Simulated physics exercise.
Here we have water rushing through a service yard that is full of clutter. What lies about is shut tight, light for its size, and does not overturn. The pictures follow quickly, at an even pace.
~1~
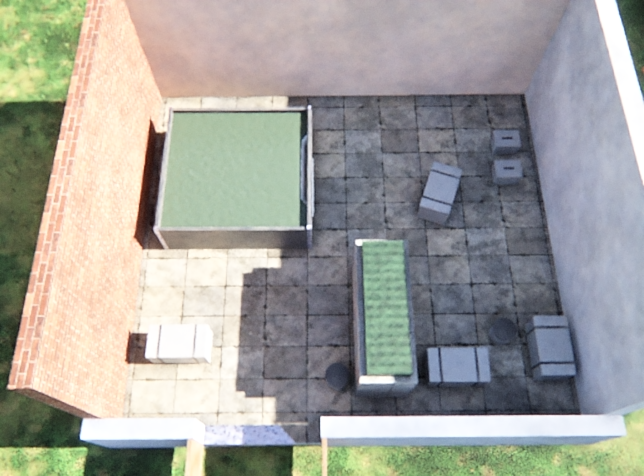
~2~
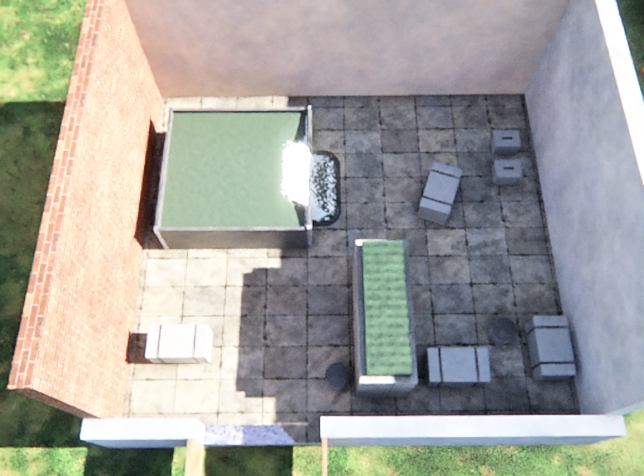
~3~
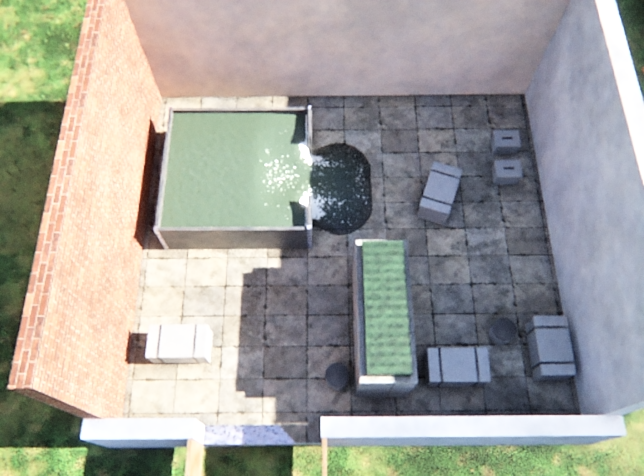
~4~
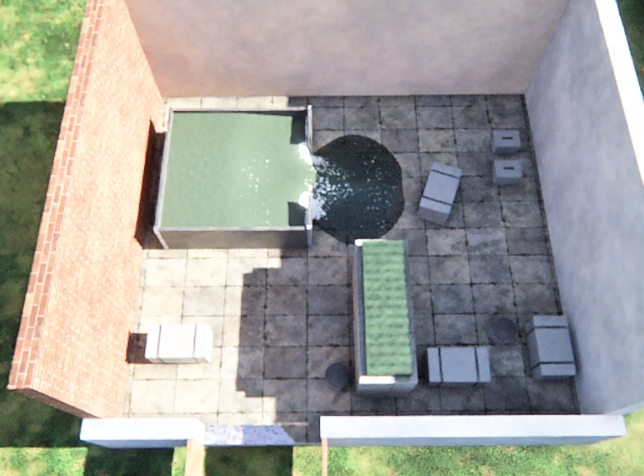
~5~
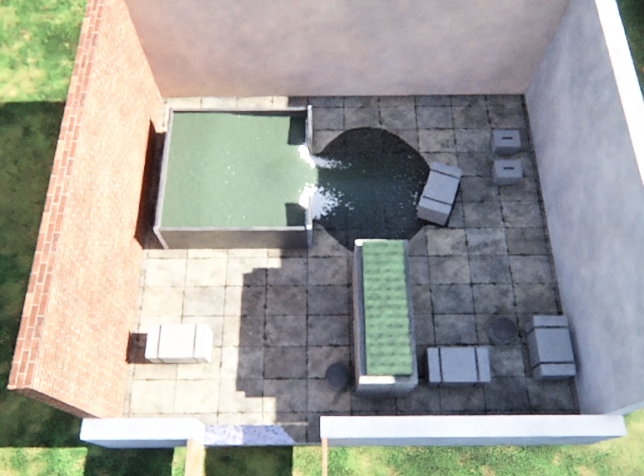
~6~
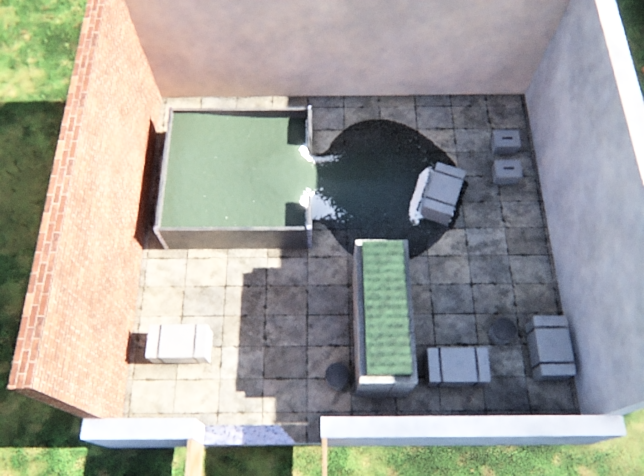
Water gushing from the right side of a raised green tank, spreading across a paved yard and around a tilted grey box.
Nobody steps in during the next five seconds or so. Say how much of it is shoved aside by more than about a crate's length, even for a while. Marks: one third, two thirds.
It is one to two thirds.
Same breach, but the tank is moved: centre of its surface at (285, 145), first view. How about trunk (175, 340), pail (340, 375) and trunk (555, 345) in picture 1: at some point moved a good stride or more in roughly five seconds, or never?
In turn: No, no, moved that far.
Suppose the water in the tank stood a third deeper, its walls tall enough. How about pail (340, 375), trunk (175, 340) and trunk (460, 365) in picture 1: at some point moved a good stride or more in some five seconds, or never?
One after the other: Never so far, not that far, never so far.
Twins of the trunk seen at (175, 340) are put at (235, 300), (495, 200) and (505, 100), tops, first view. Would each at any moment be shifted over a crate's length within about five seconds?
In that order: No, swept aside, shifted that much.
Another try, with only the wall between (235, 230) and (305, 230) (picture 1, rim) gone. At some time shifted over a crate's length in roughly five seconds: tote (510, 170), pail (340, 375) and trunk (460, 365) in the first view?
As listed: Under that, that far or more, under that.
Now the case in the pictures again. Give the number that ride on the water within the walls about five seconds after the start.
That makes 6.
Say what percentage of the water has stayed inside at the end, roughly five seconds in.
Close to 100 %.
A moment on, 1 of 8 are well off their spots; 0 afloat.
Next, 1 of 8 are well off their spots; 2 afloat.
Later, 5 of 8 are well off their spots; 3 afloat.
In the end, 5 of 8 are well off their spots, and 5 have been at some point; 6 afloat.
